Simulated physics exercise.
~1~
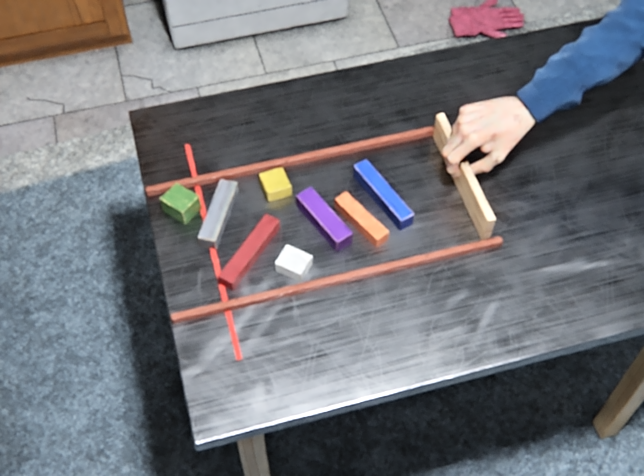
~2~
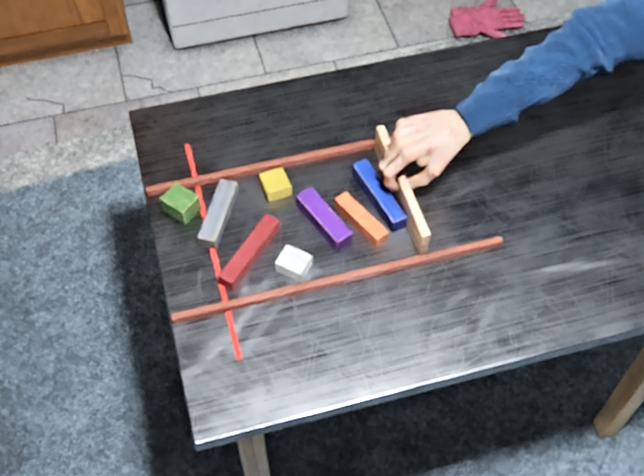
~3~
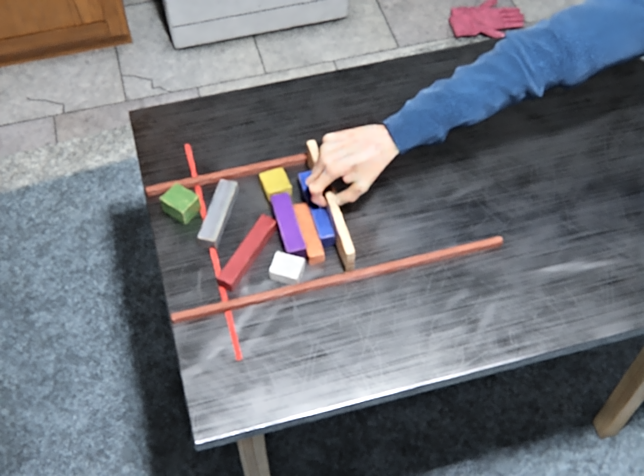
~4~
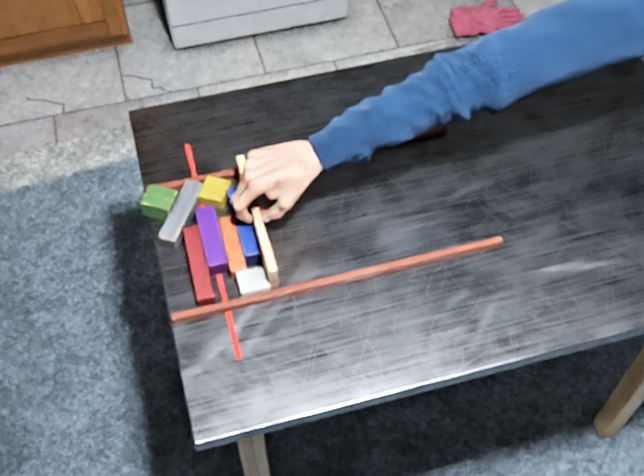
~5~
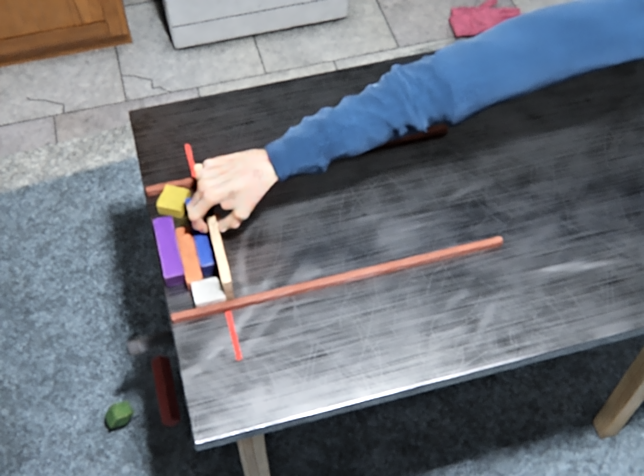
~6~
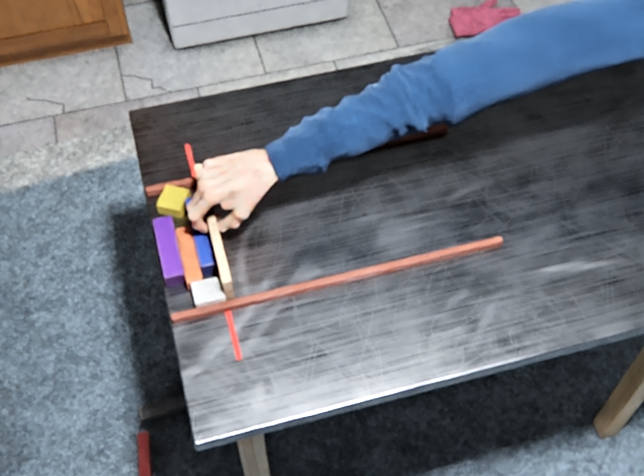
Hand pushing an upright wooden board left along a tabletop channel, sweeping coloured blocks together until green, red and grey pieces fall off.
